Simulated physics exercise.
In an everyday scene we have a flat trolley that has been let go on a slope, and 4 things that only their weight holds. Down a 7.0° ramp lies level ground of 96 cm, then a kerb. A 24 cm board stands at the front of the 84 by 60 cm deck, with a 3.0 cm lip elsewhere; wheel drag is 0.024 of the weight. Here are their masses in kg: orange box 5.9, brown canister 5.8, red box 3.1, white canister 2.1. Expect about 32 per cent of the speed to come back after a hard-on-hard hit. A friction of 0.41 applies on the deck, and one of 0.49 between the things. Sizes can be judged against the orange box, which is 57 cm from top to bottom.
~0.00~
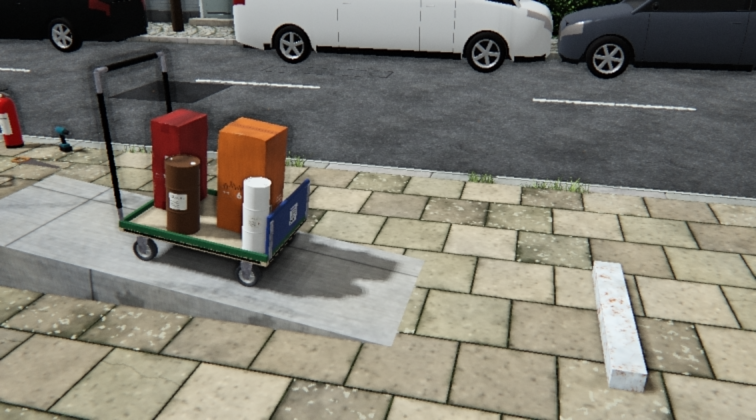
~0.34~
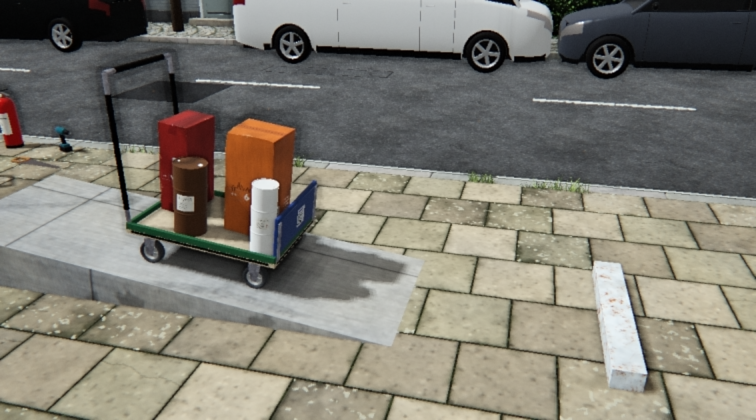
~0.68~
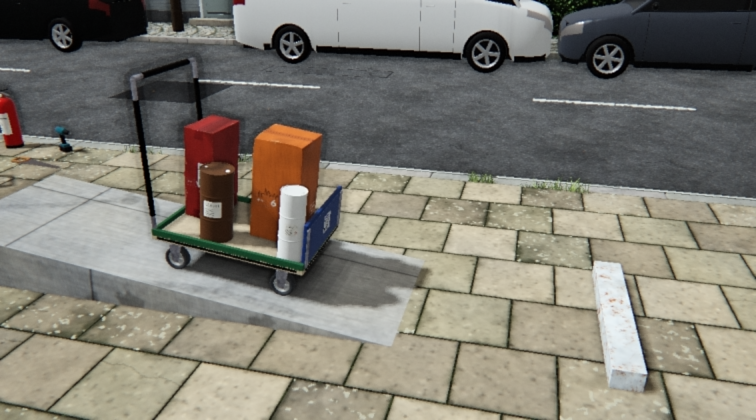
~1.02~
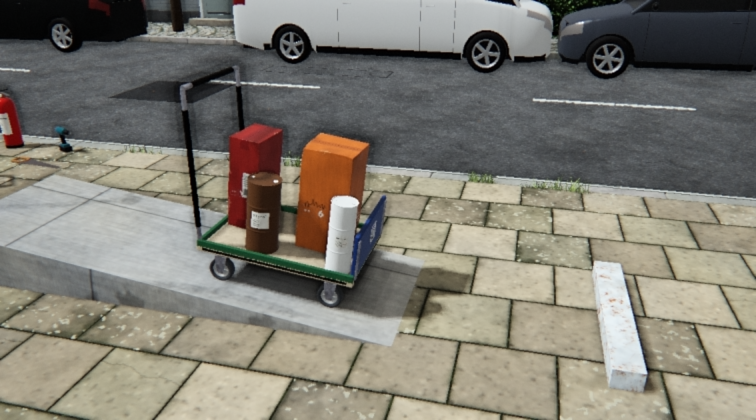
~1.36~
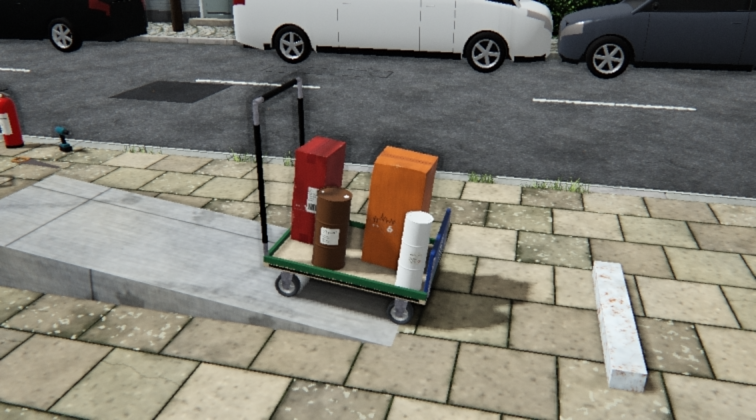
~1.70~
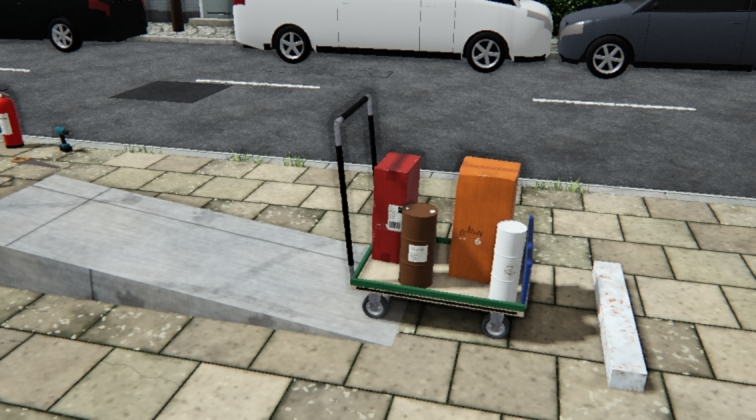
At first, a flat trolley carrying a red box, an orange box, a brown canister and a white canister sits on a low grey ramp beside a street. It rolls down to the right, slowly, then faster, leaving the ramp for the paving and nearing a pale kerb, its load still upright aboard.
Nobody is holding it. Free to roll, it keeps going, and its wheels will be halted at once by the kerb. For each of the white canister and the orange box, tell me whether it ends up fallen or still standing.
White canister: Still standing; orange box: Still standing.
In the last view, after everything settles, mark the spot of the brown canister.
In the last picture it sits around (547, 264).
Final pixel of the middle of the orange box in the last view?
It comes to rest near (591, 232).
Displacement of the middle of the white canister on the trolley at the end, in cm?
I'd say about 2 cm between start and finish.
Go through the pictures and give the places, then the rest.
The first picture shows kerb 169 cm ahead; white canister (256, 216); orange box (252, 178).
The second picture shows kerb 165 cm ahead; brown canister (190, 197); red box (188, 163).
The third picture shows kerb 150 cm ahead; brown canister (217, 203); red box (212, 168).
The fourth picture shows kerb 124 cm ahead; brown canister (263, 214); red box (255, 177).
The fifth picture shows kerb 88 cm ahead; brown canister (331, 229); red box (318, 191).
The sixth picture shows kerb 42 cm ahead; white canister (507, 263); orange box (484, 220).
By 1.90 s, kerb 15 cm ahead.
By 2.10 s, trolley at the kerb; orange box 8 cm from its spot near (593, 232); red box 8 cm from its spot; brown canister 8 cm from its spot.
By 2.20 s, trolley at the kerb; orange box 7 cm from its spot near (590, 233); red box rocked 12° off its seat; brown canister 16 cm from its spot.
By 2.30 s, trolley at the kerb; orange box 7 cm from its spot near (591, 233); white canister 2 cm from its spot near (611, 275); red box rocked 21° off its seat.
When it is over (2.8 s), not toppled but over 10 cm from the start, brown canister and red box; the other 2 within 10 cm of the start. End places, in pixels of the last picture, white canister near (611, 275), orange box near (591, 232).
